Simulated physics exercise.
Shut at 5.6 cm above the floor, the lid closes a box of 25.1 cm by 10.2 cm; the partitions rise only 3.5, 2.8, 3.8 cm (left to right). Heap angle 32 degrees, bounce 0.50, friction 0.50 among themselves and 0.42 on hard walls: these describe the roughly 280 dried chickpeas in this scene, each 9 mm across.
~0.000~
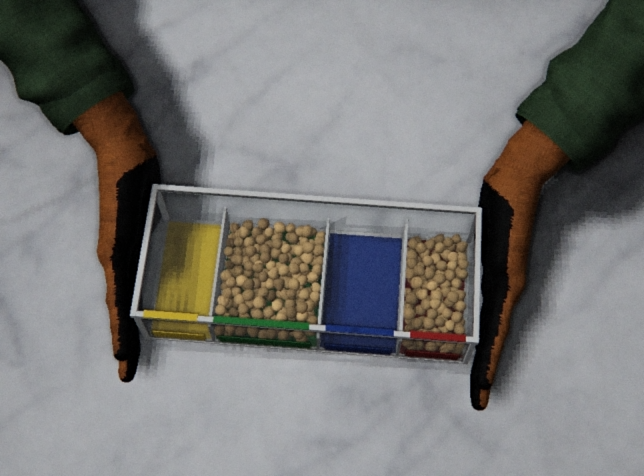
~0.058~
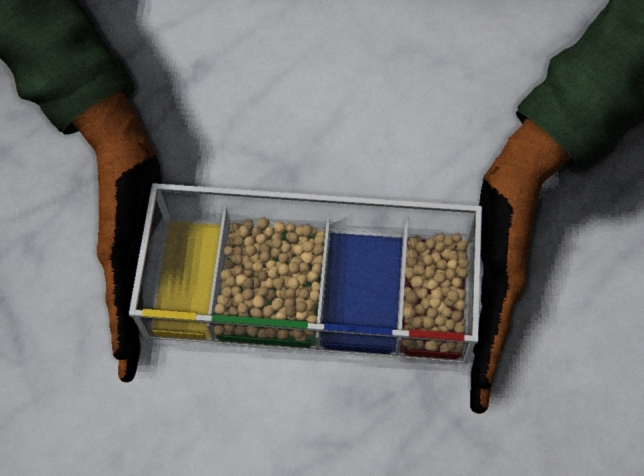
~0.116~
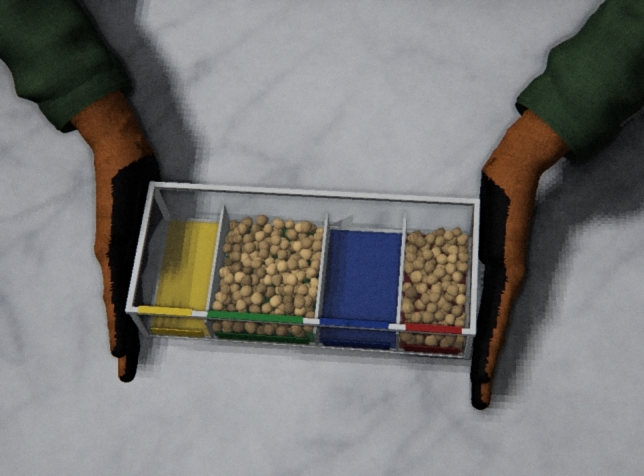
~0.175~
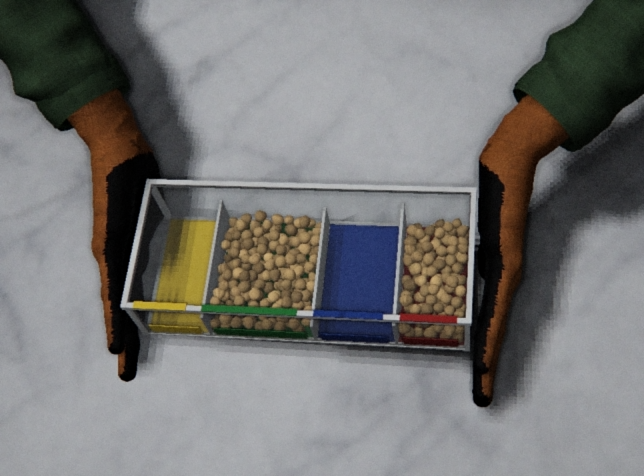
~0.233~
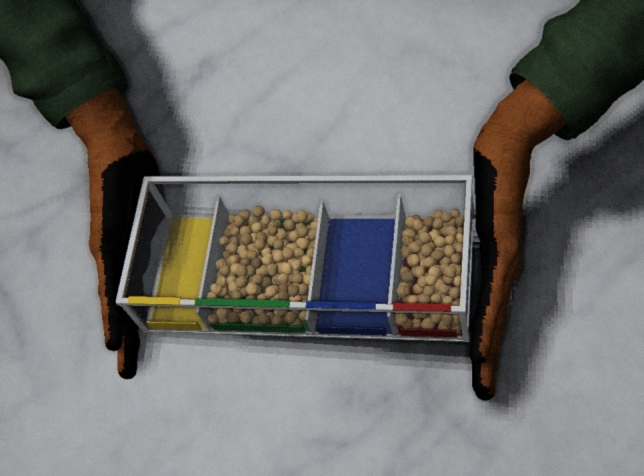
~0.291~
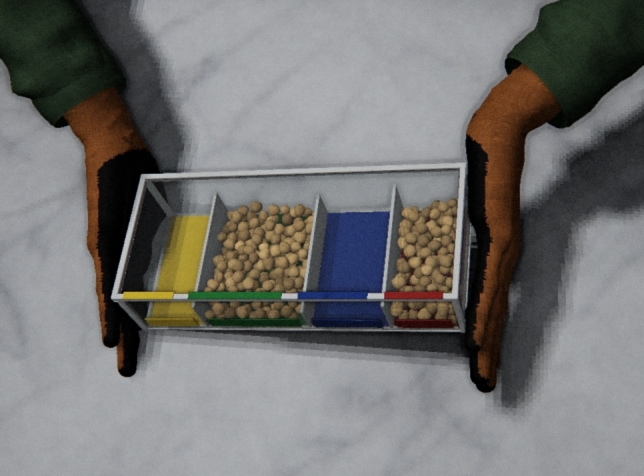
The clip shows two hands holding a clear, four-section box, with round beige pieces in the green and red sections and the yellow and blue ones empty, as they gradually tilt it, its right side rising slightly.
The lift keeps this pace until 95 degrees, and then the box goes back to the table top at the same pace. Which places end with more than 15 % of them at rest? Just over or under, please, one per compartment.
Red compartment: Over, blue compartment: Under, green compartment: Over, yellow compartment: Over.
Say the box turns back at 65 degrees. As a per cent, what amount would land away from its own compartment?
Estimate: Around 5 %.
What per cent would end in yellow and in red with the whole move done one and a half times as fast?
Yellow 35 %, red 20 %.
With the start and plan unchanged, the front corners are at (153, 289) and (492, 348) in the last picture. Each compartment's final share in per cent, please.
The compartments end with red 70 per cent, blue 15 per cent, green 15 per cent and yellow 0 per cent.
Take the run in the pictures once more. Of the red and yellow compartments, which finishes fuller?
I'd say the yellow side has more in it.
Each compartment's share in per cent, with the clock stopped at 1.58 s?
Red 35; blue 0; green 55; yellow 10.
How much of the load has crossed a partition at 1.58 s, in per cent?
At that instant it's around 15 per cent.
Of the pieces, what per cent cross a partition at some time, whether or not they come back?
45 per cent, give or take.
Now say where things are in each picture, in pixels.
Box tilt 0 degrees, front corners at (137, 312) and (473, 338); red 40 %, green 60 %, in the first frame.
Box tilt 1 degrees, front corners at (136, 311) and (472, 337), in the second frame.
Box tilt 4 degrees, front corners at (132, 308) and (470, 330), lowest corner left back, in the third frame.
Box tilt 8 degrees, front corners at (128, 304) and (466, 319), lowest corner left back, in the fourth frame.
Box tilt 11 degrees, front corners at (123, 299) and (460, 307), lowest corner left back, in the fifth frame.
Box tilt 15 degrees, front corners at (118, 295) and (452, 295), lowest corner left back; red 40 %, green 60 %. The box's pace is about 65 degrees a second, in the sixth frame.
After 1.58 s, tilt 95 degrees; red 35 %, green 55 %, yellow 10 %.
After 2.44 s, tilt 43 degrees; red 20 %, blue 5 %, green 40 %, yellow 35 %.
Then, at 3.30 s, tilt 0 degrees; red 20 %, blue 5 %, green 40 %, yellow 35 %.
In the end, at 3.9 s, red 20 %, blue 5 %, green 40 %, yellow 35 %.
